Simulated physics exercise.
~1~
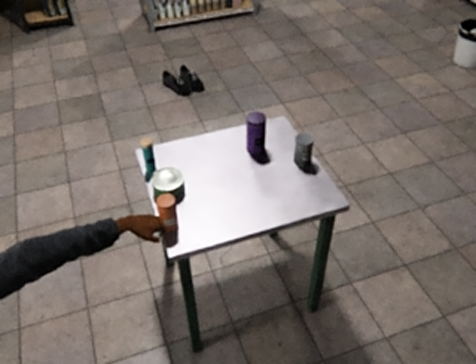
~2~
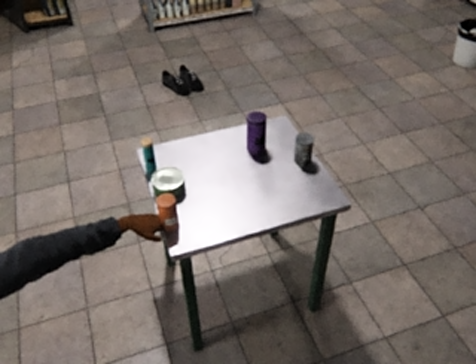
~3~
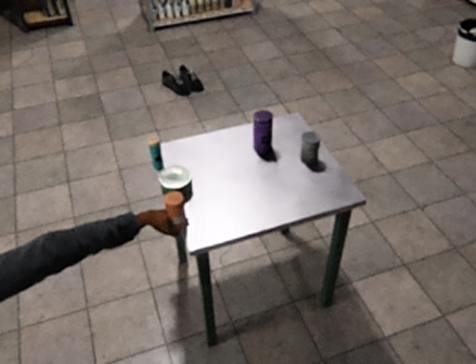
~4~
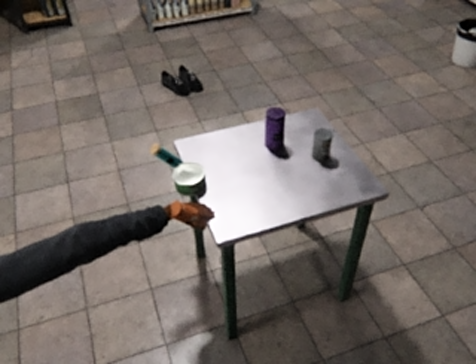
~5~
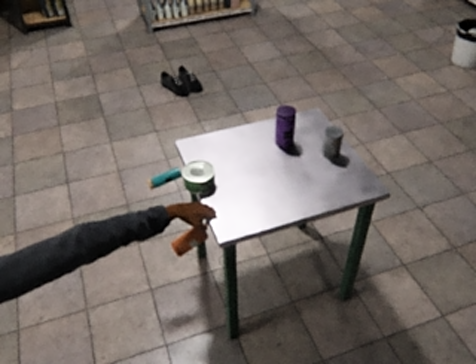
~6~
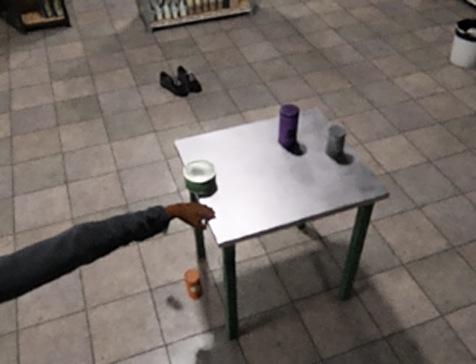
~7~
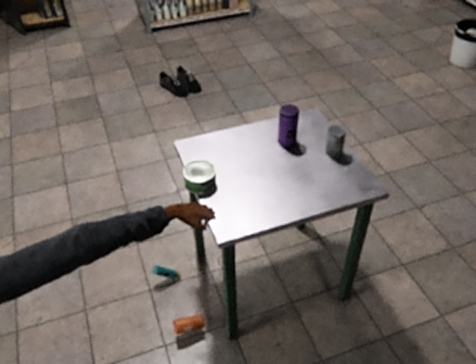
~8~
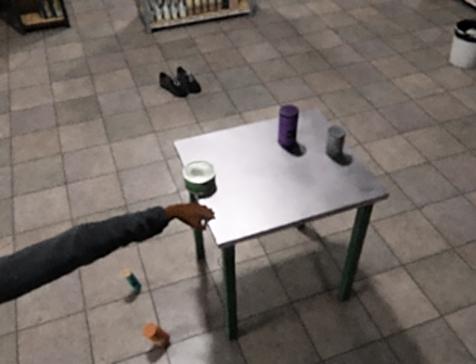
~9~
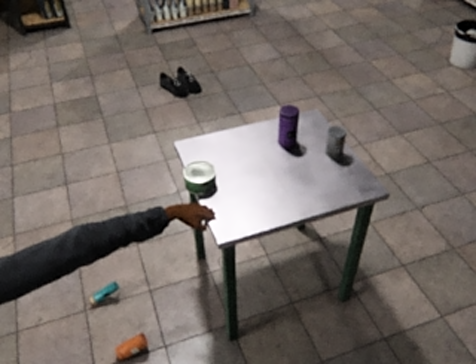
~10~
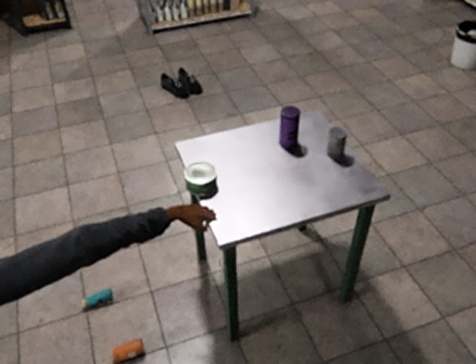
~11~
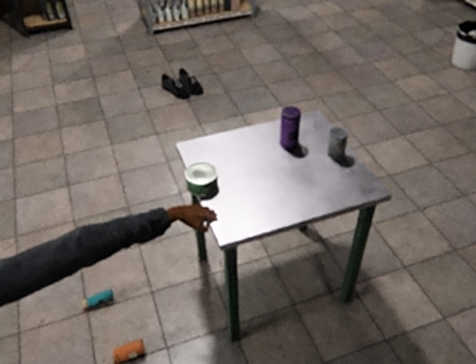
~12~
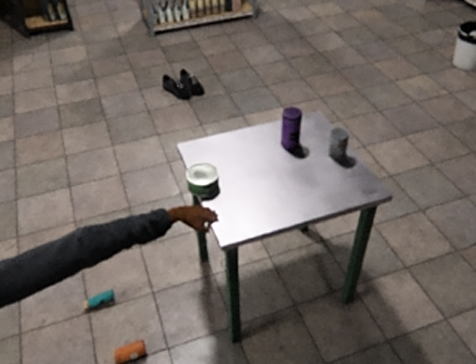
On a tiled floor, a hand shoves a table right and two containers fall off.
